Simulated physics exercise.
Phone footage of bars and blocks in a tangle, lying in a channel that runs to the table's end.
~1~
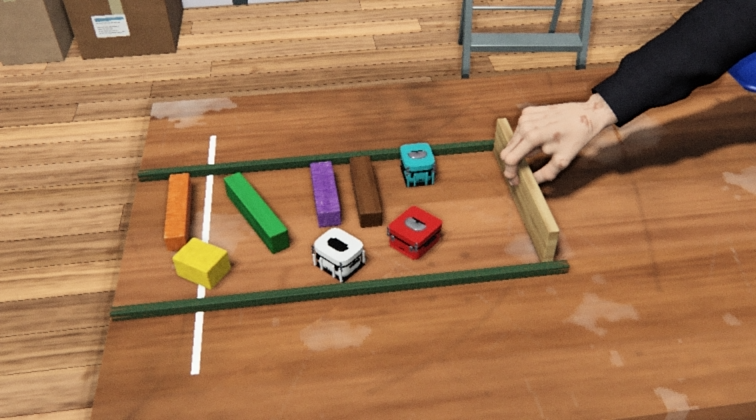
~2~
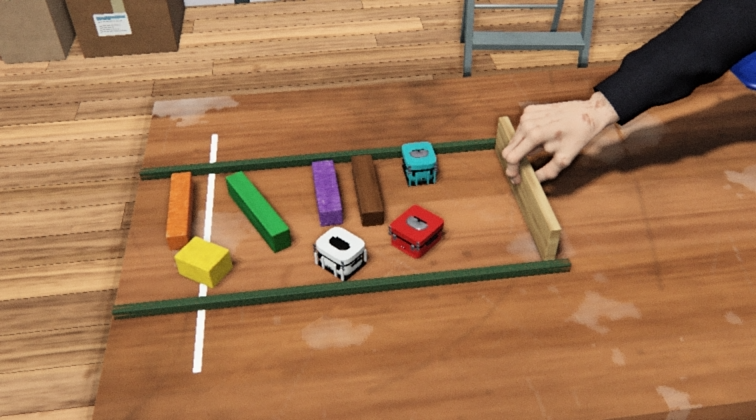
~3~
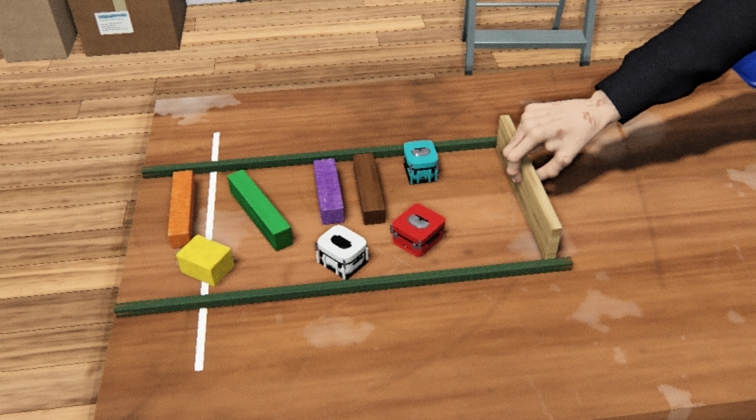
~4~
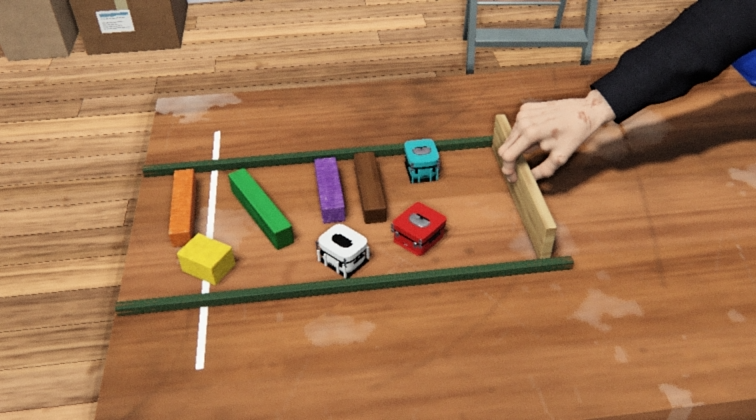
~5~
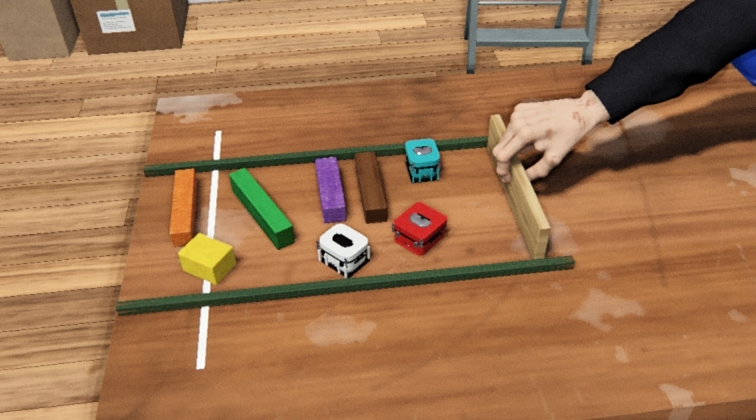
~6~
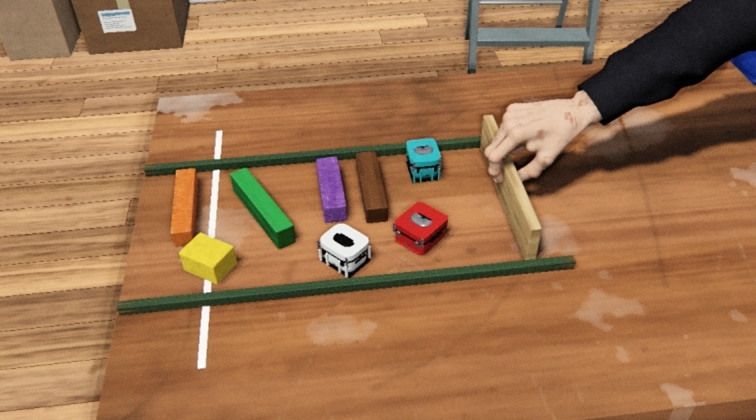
A hand slides a wooden board slightly left between two green rails, while the coloured blocks and small cases ahead lie still.
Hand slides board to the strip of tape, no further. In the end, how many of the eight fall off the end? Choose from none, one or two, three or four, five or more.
Final count: One or two.
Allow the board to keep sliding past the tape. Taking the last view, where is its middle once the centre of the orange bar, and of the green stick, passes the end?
(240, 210) and (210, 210), more or less.
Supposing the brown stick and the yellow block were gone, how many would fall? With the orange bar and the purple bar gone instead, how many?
Counts - first: 1, second: 0.
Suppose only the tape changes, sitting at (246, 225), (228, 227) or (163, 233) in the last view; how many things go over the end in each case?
The counts come to 0, then 1, then 7.
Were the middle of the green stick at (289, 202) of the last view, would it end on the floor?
It remains up.
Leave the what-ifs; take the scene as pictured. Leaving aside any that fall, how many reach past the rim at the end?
The answer comes to 3.
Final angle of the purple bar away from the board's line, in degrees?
Angle: Roughly 30 degrees.
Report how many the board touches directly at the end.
The count is 3.
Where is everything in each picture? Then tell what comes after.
In the first picture, orange bar (179, 211); yellow block (202, 263); green stick (256, 212); board (523, 187); tape (206, 234).
In the second picture, yellow block (204, 262); purple bar (327, 192).
In the third picture, green stick (259, 209); turquoise case (420, 162).
In the fourth picture, orange bar (183, 206); red case (419, 230).
In the fifth picture, yellow block (208, 259); brown stick (370, 186).
In the sixth picture, orange bar (185, 206); yellow block (209, 258); green stick (262, 207); board (507, 184); tape (212, 229).
Soon after, none off yet; orange bar at rest near (185, 206); yellow block at rest near (209, 258); green stick at rest near (262, 207).
After that, none off yet; orange bar at rest near (185, 206); yellow block at rest near (207, 258); green stick displaced a little near (227, 211).
In the end, the number that fall off is one or two; gone, orange bar.
